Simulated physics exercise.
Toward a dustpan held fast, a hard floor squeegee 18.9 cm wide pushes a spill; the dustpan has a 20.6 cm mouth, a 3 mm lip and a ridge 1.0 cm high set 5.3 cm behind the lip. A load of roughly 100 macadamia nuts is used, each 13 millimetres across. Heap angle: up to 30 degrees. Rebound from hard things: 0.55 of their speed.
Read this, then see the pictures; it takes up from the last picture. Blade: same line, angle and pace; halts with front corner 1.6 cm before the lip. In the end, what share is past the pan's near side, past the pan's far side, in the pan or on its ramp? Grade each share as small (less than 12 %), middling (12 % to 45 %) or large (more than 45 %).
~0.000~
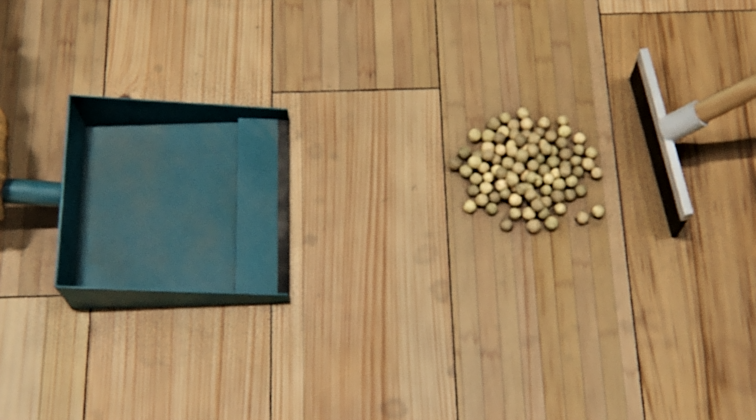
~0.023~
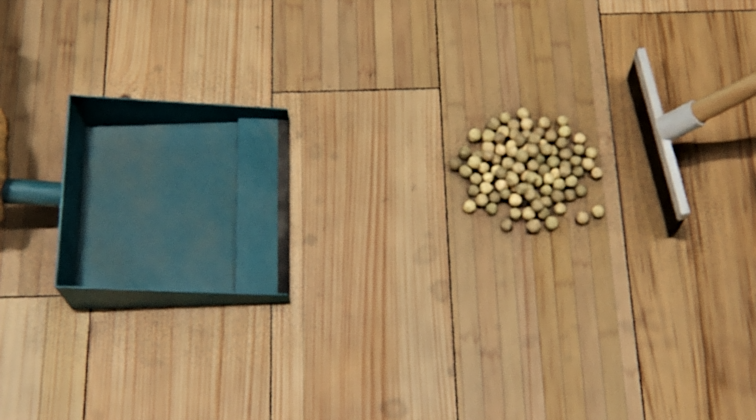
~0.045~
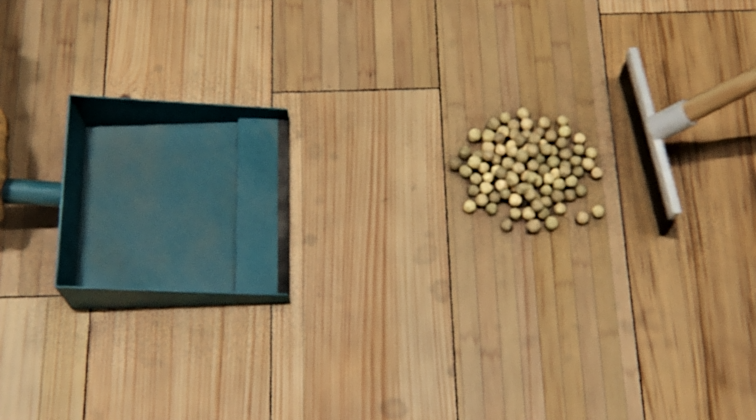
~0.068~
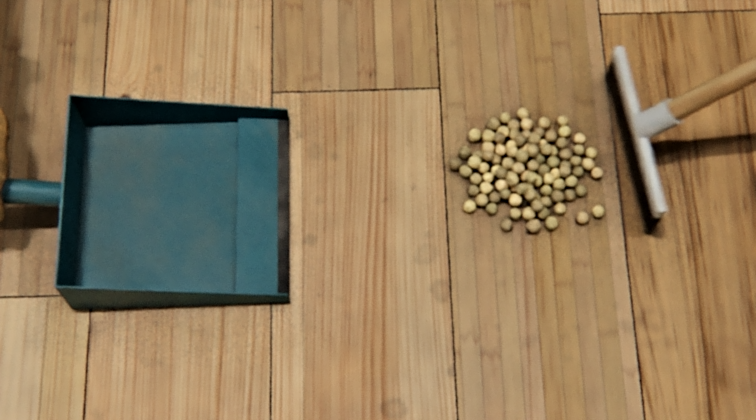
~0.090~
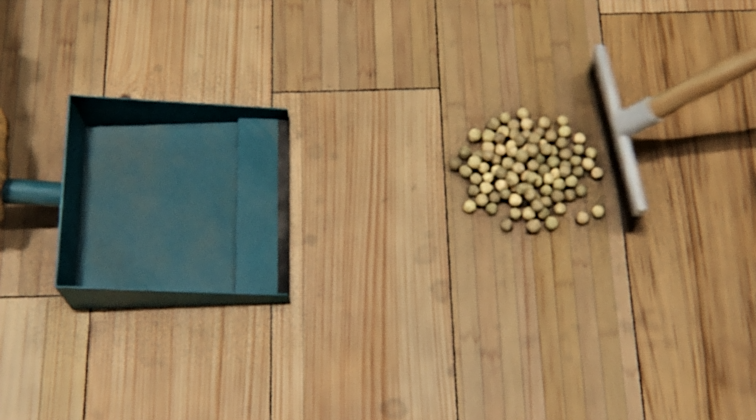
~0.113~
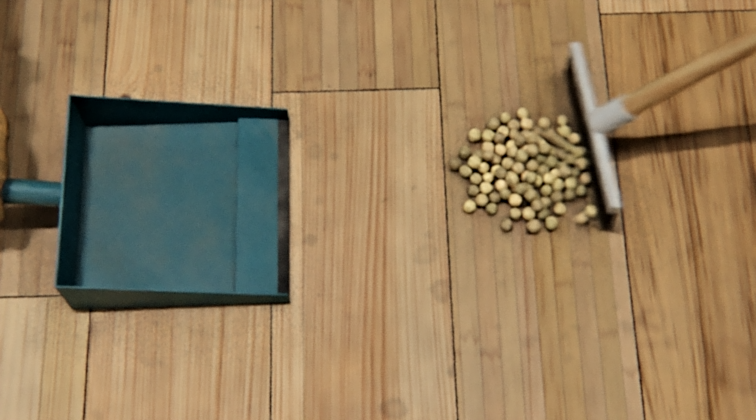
Past the pan's near side - middling, past the pan's far side - middling, in the pan or on its ramp - middling.
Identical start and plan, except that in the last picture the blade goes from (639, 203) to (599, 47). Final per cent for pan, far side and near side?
Pan: 5, far side: 30, near side: 10.
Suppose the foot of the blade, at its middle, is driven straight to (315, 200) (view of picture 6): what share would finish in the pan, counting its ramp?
Roughly 35 %.
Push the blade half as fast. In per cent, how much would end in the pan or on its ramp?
Then near 20 in a hundred.
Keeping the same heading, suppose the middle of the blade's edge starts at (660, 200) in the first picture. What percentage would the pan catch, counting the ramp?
Around 30 %.
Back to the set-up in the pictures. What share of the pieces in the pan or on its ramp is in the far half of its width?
I'd say near 70 per cent.
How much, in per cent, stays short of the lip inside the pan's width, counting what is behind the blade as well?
Around 30 in a hundred.
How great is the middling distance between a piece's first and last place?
Median: Approx. 32 cm.
After 0.25 s, middle of the blade 16 cm from the lip; 0 % over the lip, far side 15 %, near side 0 %.
After 0.34 s, middle of the blade 6 cm from the lip; 0 % over the lip, far side 20 %, near side 10 %.
After 0.57 s, middle of the blade 3 cm from the lip; 30 % over the lip, far side 25 %, near side 20 %.
At rest (2.0 s), near side 20 %, far side 25 %, pan 25 %, in front of the lip or behind the blade 30 %.
